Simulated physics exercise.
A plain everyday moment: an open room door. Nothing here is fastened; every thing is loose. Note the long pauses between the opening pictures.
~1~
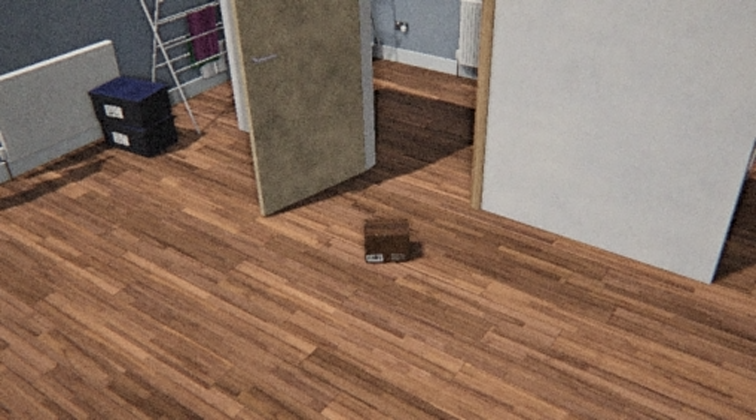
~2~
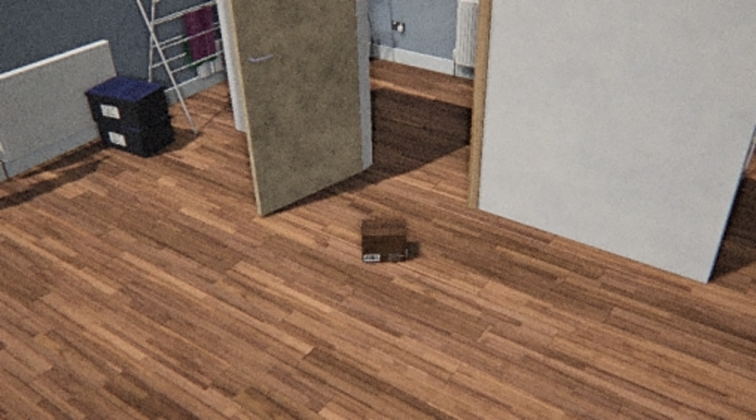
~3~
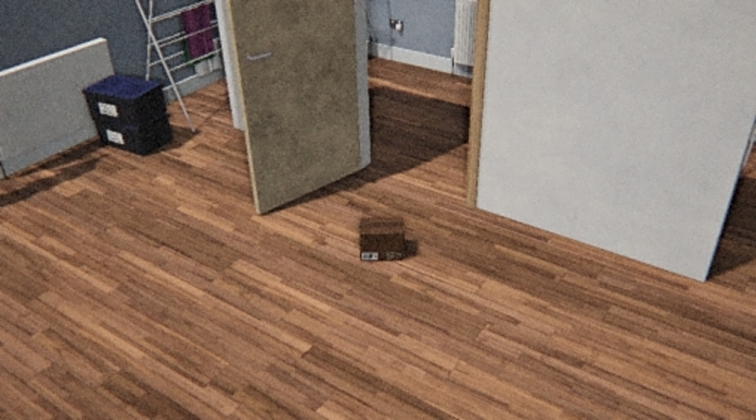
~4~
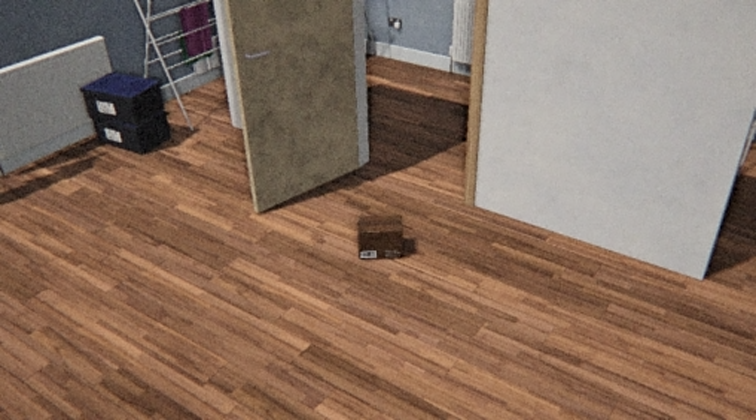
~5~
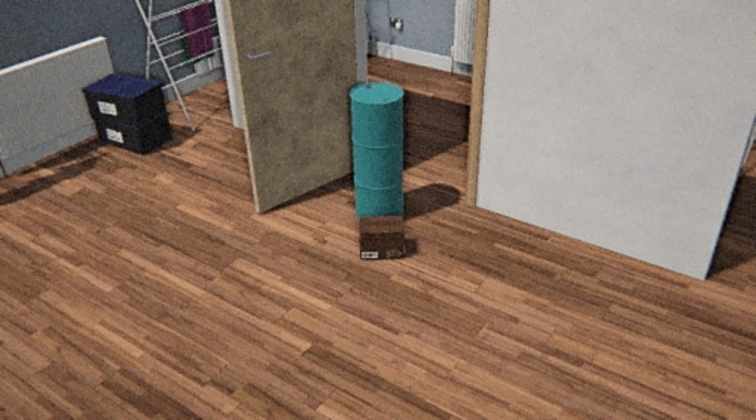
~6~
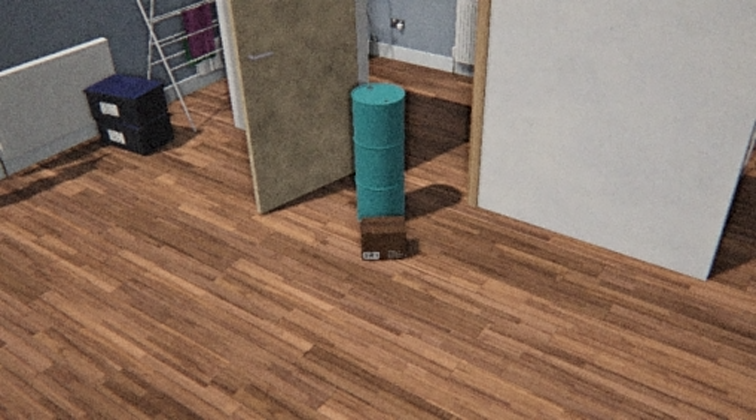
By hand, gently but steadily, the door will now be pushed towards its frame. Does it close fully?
Most likely the door will get held up.
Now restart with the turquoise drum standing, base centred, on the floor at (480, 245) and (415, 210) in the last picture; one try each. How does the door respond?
On the first try the door finishes its swing, and on the second it is obstructed.
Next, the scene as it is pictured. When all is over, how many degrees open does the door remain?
About 45°.
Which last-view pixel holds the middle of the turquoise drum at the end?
In the last picture, near pixel (401, 157).
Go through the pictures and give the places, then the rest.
Door wide open and still; brown parcel (387, 241), in the first frame.
Door wide open and still; brown parcel (384, 241), in the second frame.
Door wide open and still; brown parcel (382, 239), in the third frame.
Door wide open and still; brown parcel (380, 237), in the fourth frame.
Door wide open and still; brown parcel (382, 238), in the fifth frame.
Door wide open and still; turquoise drum (380, 158); brown parcel (383, 238), in the sixth frame.
Then, 0.50 s on from there, open by 91°.
Then, 0.90 s on from there, open by 65°.
Then, 1.10 s on from there, open by 54°; turquoise drum shifted a little near (387, 157).
Then, 1.30 s on from there, open by 49°; turquoise drum shifted a little near (396, 157).
In the end, open by 46°; moved from the start, turquoise drum; brown parcel unmoved. At the end, from the last picture's camera, turquoise drum near (401, 157).
